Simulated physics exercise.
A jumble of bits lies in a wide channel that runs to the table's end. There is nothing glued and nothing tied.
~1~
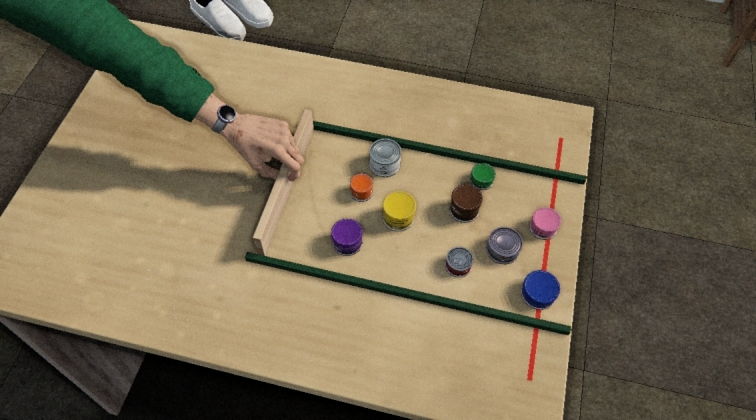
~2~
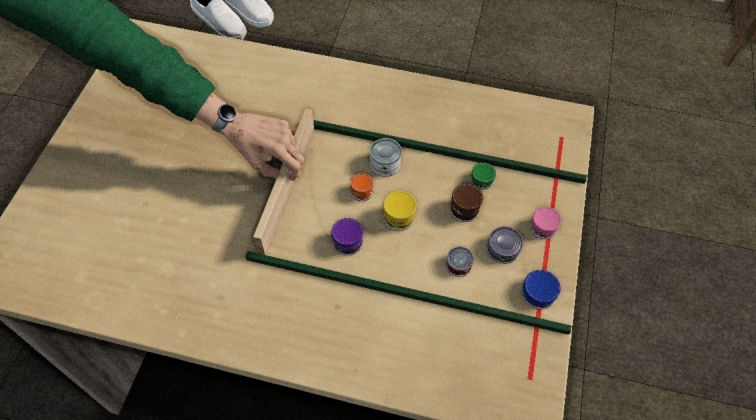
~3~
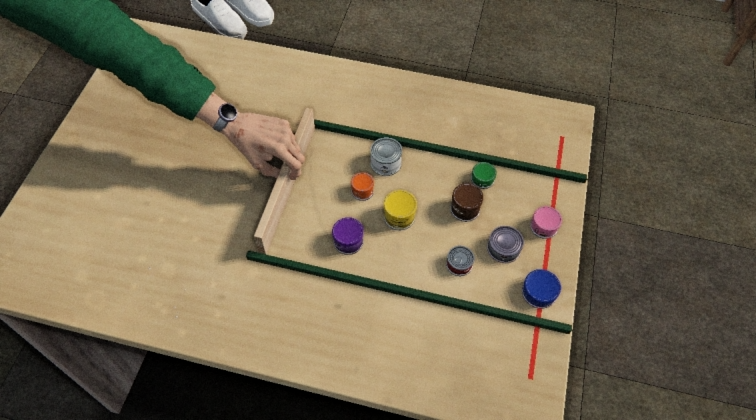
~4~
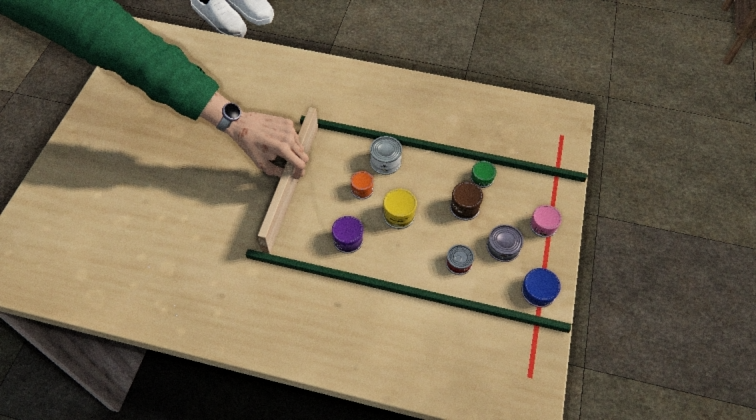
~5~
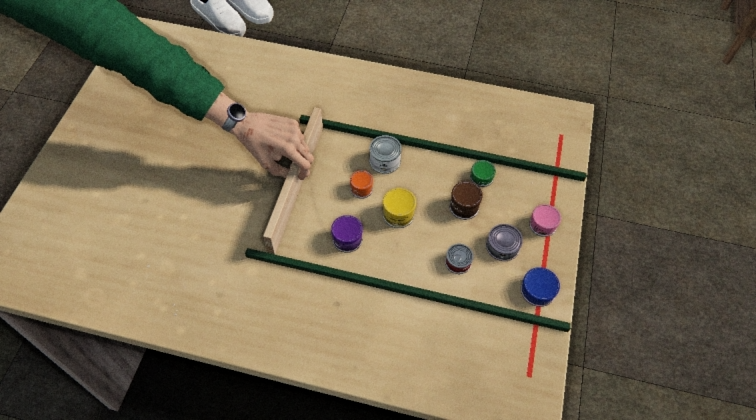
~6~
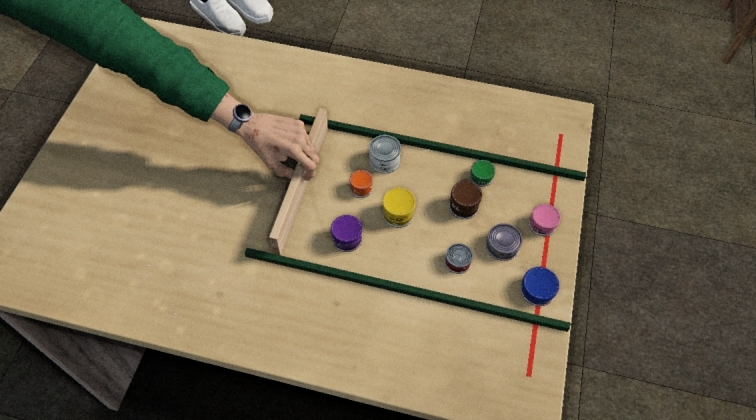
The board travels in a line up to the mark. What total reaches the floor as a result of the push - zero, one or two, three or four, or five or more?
The total on the floor is five or more.
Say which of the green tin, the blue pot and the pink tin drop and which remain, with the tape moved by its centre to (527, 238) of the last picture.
The green tin? It is safe. The blue pot? It does not stay. The pink tin? It does not stay.
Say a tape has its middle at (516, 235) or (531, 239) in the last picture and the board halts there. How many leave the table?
Floor count: 2; 2.
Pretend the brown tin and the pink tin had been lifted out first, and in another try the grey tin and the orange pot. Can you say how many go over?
The first try gives 4, the second gives 4.
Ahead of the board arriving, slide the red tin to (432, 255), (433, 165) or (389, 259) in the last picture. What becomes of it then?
Taking the three spots in turn, the red tin comes off, then comes off, then holds its place.
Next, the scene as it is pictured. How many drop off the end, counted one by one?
A count of exactly 6.
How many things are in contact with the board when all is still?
At rest, 4 are in contact.
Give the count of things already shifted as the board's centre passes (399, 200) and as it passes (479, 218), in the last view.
At the first point the count is 4, at the second it's 10.
Soon after, none off yet; blue pot at rest near (539, 287); pink tin at rest near (544, 220); grey tin at rest near (504, 242).
After that, none off yet; blue pot displaced about its own width near (567, 297); pink tin displaced about its own width near (574, 227); grey tin displaced about its own width near (551, 252).
In the end, the number that fall off is five or more; gone, brown tin, red tin, green tin, grey tin, pink tin and blue pot.
